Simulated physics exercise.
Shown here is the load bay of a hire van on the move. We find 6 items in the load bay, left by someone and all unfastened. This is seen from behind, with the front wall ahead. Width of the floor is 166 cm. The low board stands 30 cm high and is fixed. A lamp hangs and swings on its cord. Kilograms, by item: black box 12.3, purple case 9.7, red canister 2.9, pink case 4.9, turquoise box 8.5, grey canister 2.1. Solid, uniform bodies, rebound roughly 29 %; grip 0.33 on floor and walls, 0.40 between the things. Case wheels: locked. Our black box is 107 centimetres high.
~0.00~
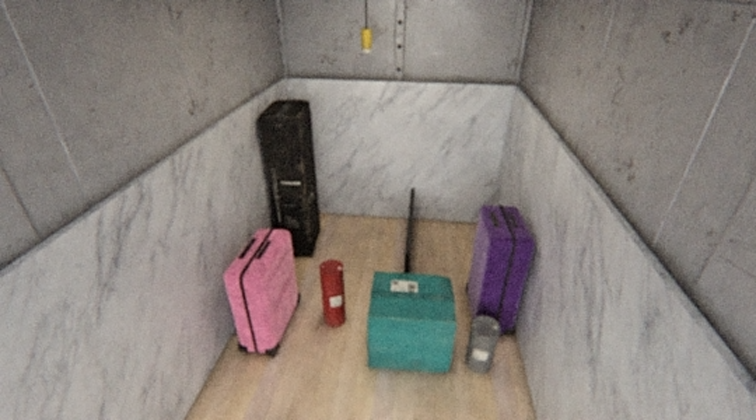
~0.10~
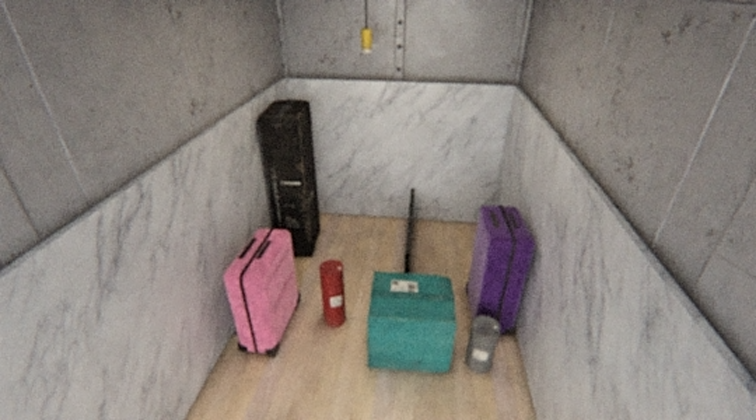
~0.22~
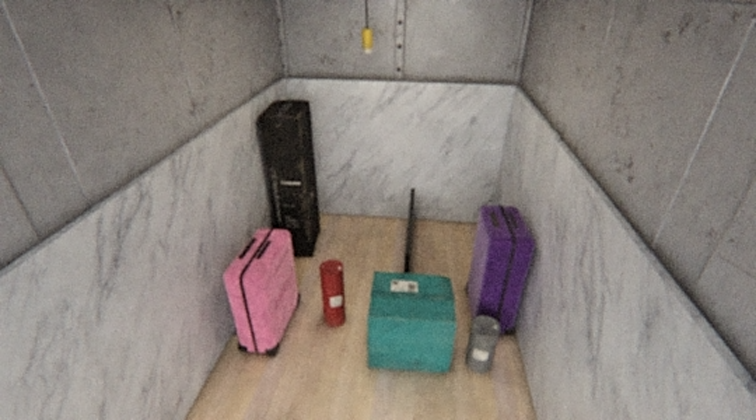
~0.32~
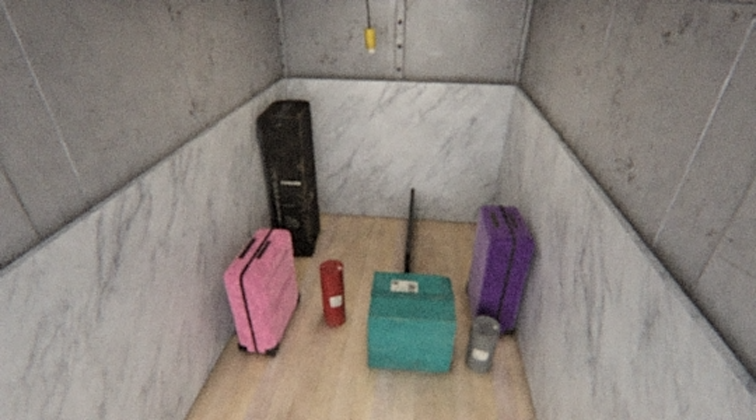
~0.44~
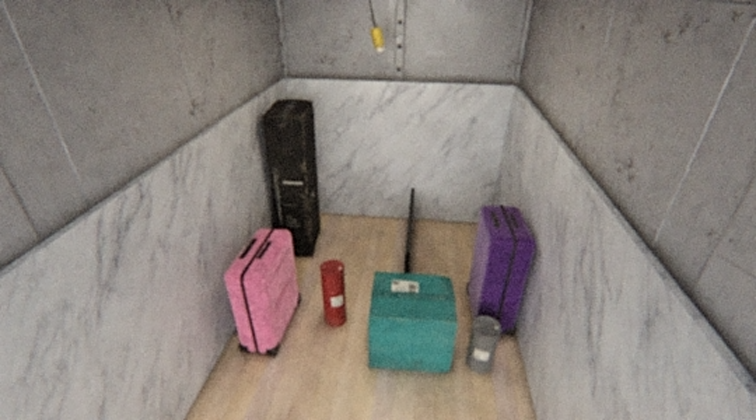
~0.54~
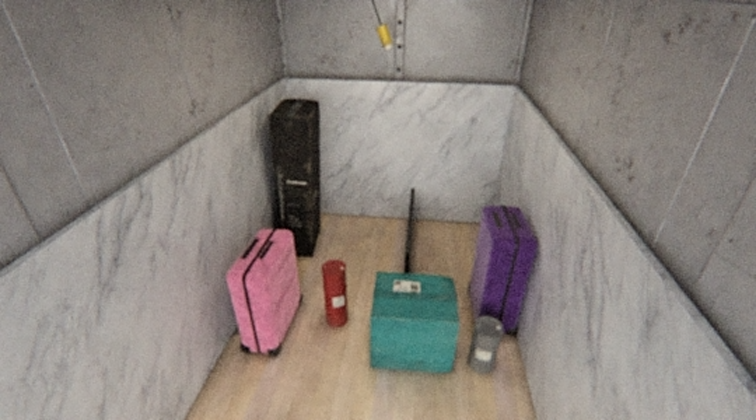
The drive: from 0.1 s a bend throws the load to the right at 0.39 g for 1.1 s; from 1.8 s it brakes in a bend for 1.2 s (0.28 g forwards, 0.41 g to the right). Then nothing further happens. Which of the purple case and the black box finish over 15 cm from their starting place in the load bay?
Purple case: Within 15 cm; black box: Over 15 cm away.
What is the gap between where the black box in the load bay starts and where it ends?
It ends about 62 centimetres from where it started.
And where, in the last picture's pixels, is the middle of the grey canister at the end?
Its centre ends close to (515, 345) in the last view.
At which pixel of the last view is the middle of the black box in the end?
Around (375, 206).
After 0.94 s, push 0.39 g right; black box leaning 37° near (344, 187); purple case slid 3 cm near (501, 270); pink case slid 12 cm.
After 1.84 s, push 0.04 g forwards, 0.07 g right; black box leaning 67° near (375, 207); purple case slid 3 cm near (501, 270); pink case slid 22 cm.
After 2.64 s, push 0.28 g forwards, 0.41 g right; black box leaning 67° near (376, 206); purple case slid 3 cm near (501, 270); red canister on its side.
At rest (4.6 s), tipped over in the load bay, black box and red canister; not toppled but over 15 cm from the start, pink case, turquoise box and grey canister; the last one in place, give or take 15 cm. In the last view, purple case near (501, 270), black box near (375, 206).
